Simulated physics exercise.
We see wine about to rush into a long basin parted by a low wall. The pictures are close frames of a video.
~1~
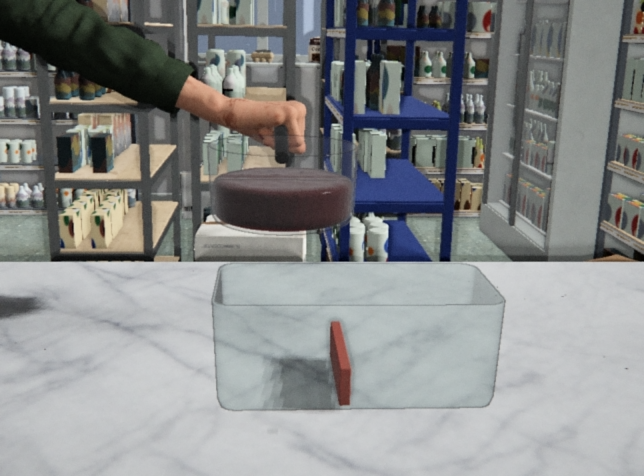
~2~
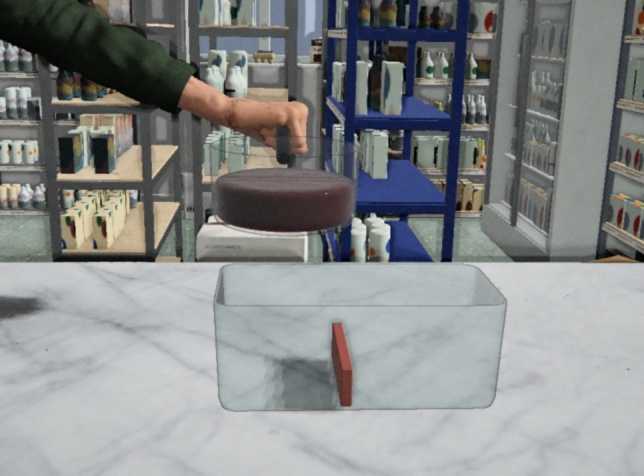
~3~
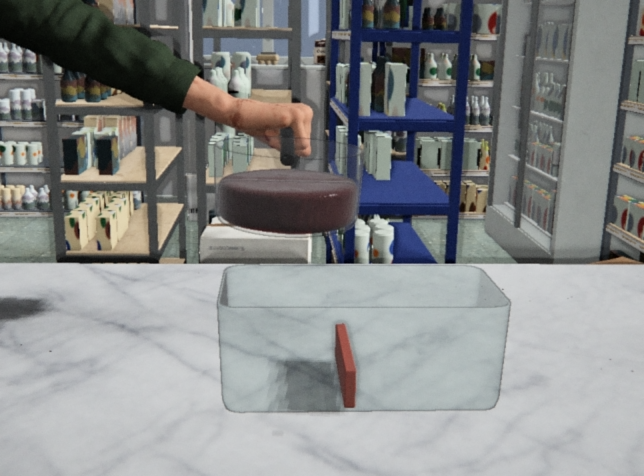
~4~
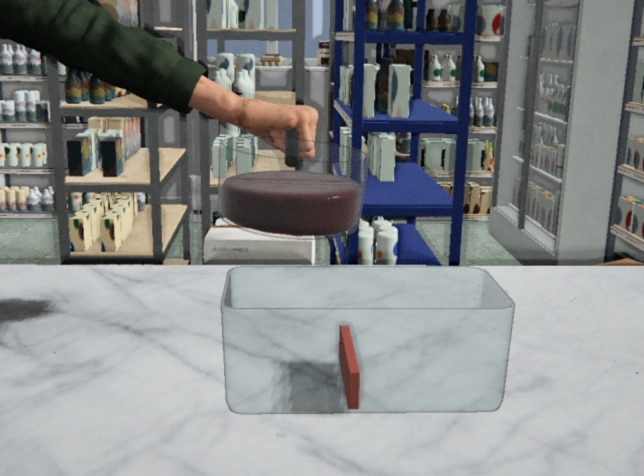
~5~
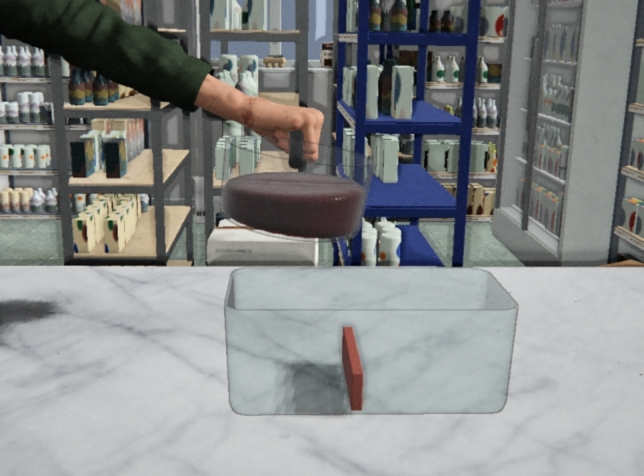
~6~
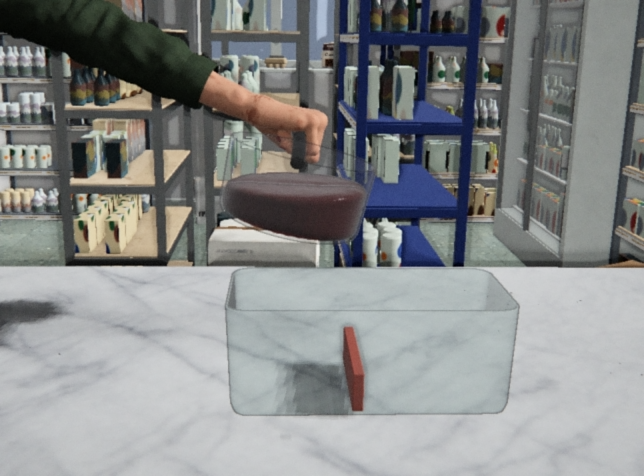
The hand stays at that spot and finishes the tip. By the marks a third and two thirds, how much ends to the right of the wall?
In the end above two thirds is right of the wall.
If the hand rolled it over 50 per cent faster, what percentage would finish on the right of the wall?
Some 90 per cent.
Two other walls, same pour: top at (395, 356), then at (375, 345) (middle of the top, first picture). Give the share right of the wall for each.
Near 40 % and 60 %.
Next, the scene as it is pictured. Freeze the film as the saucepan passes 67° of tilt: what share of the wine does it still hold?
It comes to 65 per cent or so.
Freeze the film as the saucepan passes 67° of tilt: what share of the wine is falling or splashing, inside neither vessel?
Roughly 25 in a hundred.
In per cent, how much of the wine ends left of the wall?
Some 5 per cent.
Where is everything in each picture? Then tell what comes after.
In the first picture, it leans 0°; its right rim is at (356, 148); the wine meets the walls at (213, 179) and (352, 179); the long basin's rim runs from (217, 285) to (490, 284); the wall's top is at (340, 345).
In the second picture, it leans 1°; its right rim is at (358, 149); the wine meets the walls at (215, 179) and (353, 180).
In the third picture, it leans 2°; its right rim is at (363, 152); the wine meets the walls at (219, 180) and (357, 182).
In the fourth picture, it leans 5°; its right rim is at (368, 157); the wine meets the walls at (222, 181) and (360, 184).
In the fifth picture, it leans 8°; its right rim is at (372, 163); the wine meets the walls at (225, 182) and (364, 186).
In the sixth picture, it leans 12°; its right rim is at (375, 169); the wine meets the walls at (226, 182) and (366, 186).
A moment on, the saucepan is tipped part way and 67 per cent is still to pour, 0 is left of the wall and 8 right of it.
Next, the saucepan is tipped right over and 13 per cent is still to pour, 4 is left of the wall and 75 right of it.
Then the saucepan is tipped right over and 0 per cent is still to pour, 7 is left of the wall and 92 right of it.
Later the saucepan is tipped right over and 0 per cent is still to pour, 7 is left of the wall and 93 right of it.
Finally, 7 per cent lies left of the wall, 93 right of it and 0 outside.
